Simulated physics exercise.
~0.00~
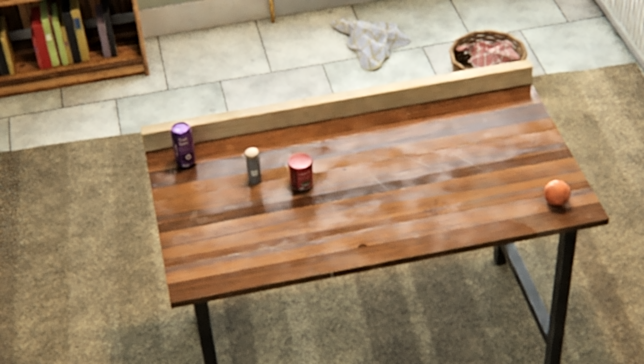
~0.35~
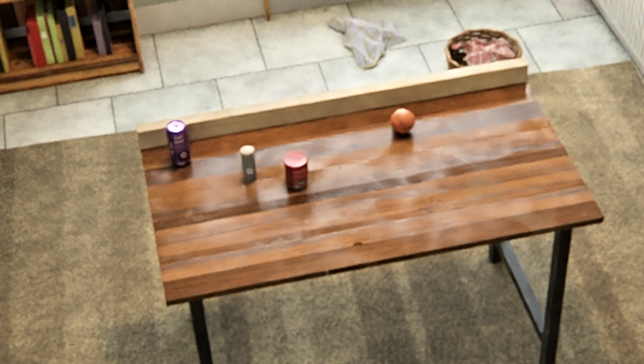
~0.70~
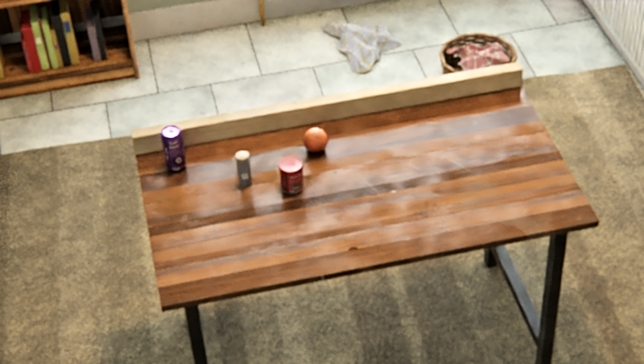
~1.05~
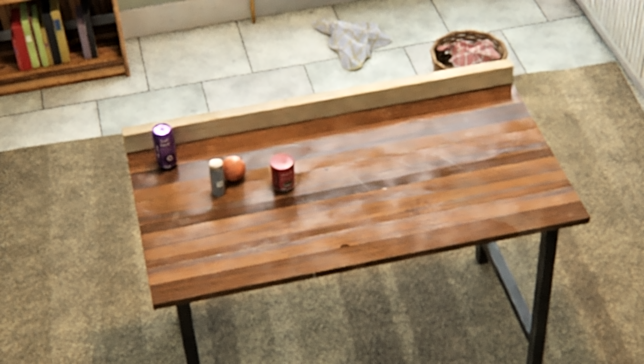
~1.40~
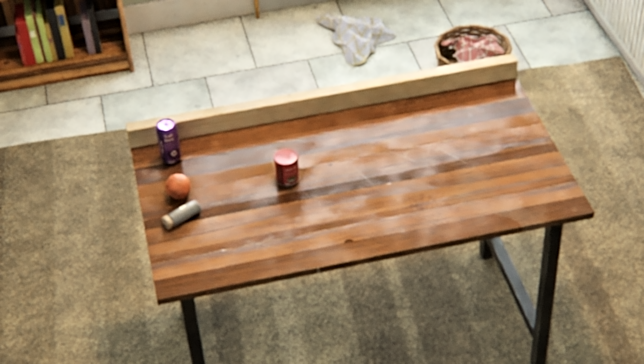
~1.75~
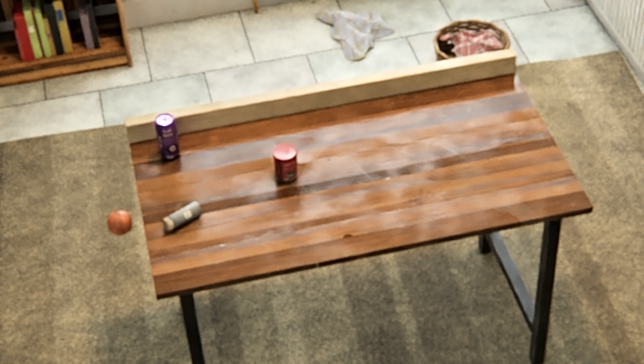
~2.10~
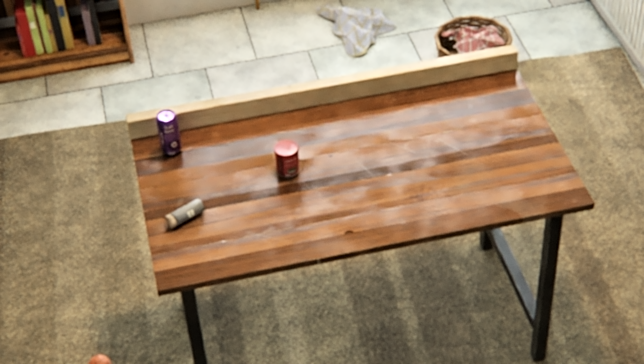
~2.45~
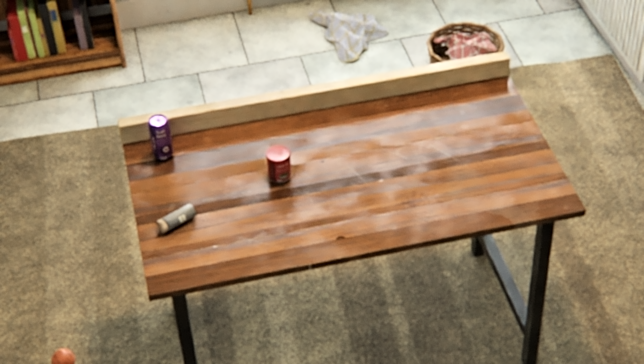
On a wooden table with a raised rail along its far side, an orange ball rolls left past a red tin and knocks over a small grey shaker, then drops off the left edge to the floor, while the purple can and red tin stay standing.
